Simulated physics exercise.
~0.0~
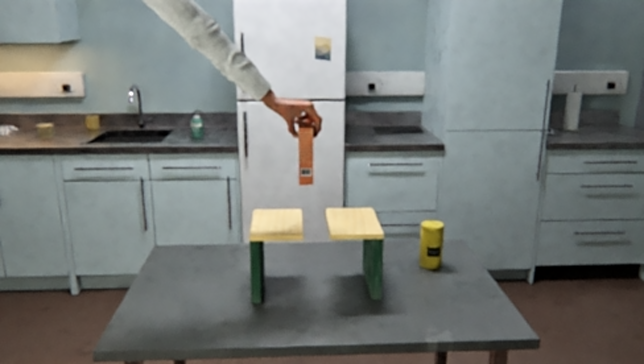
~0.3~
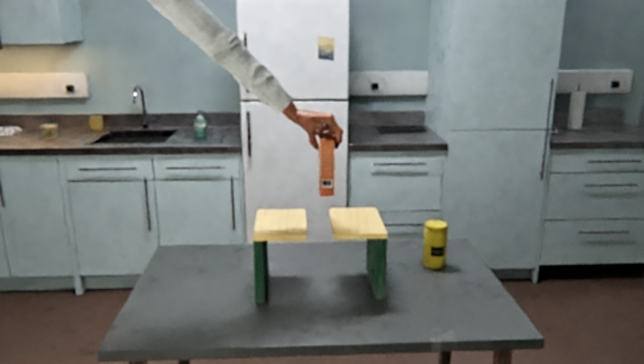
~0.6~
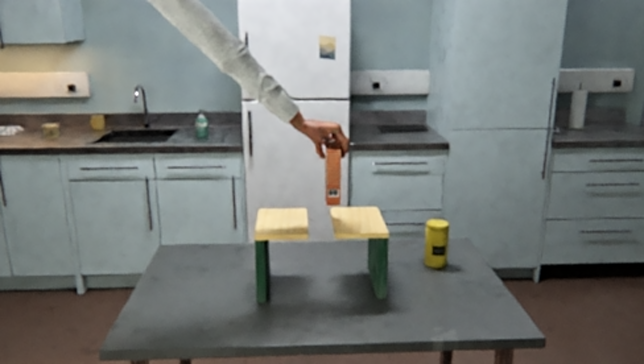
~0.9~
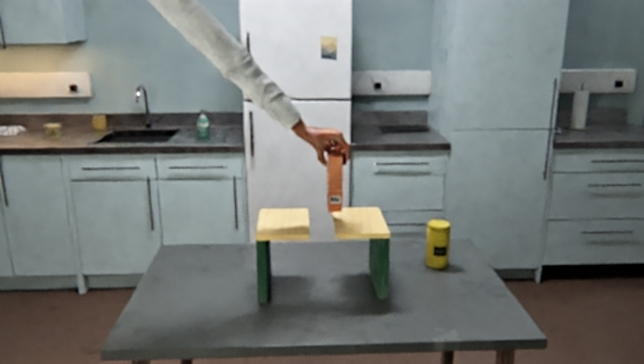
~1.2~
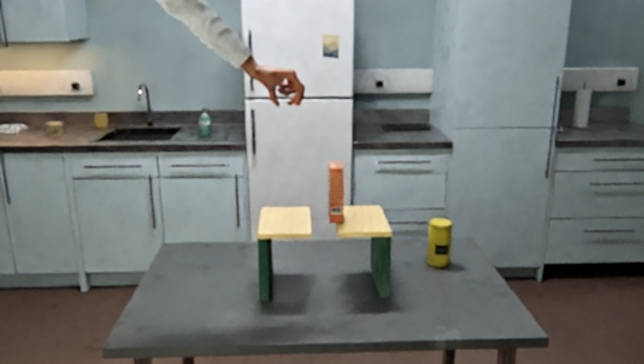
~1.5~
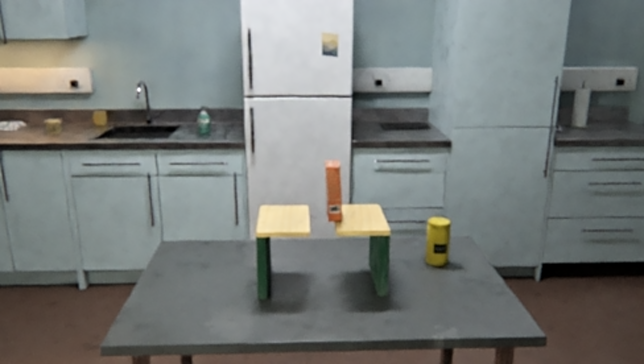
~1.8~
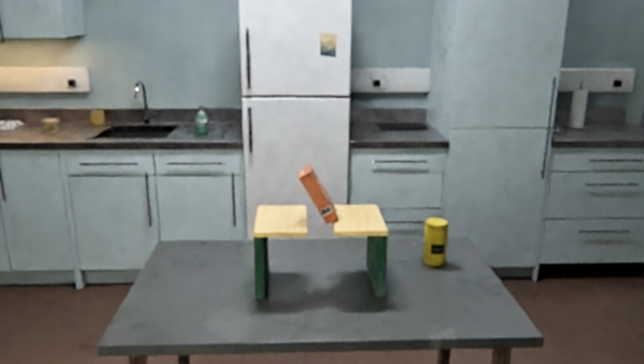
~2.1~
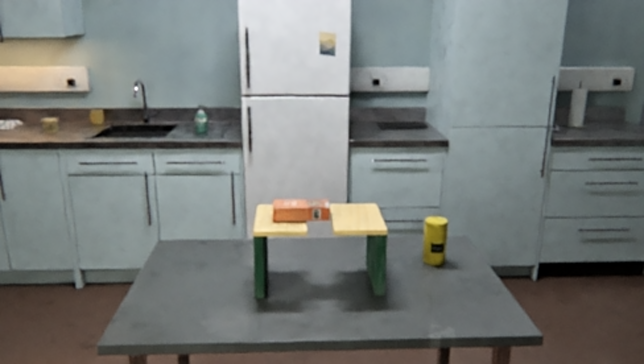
In a kitchen, a hand releases an orange packet, which topples left across two ledges.
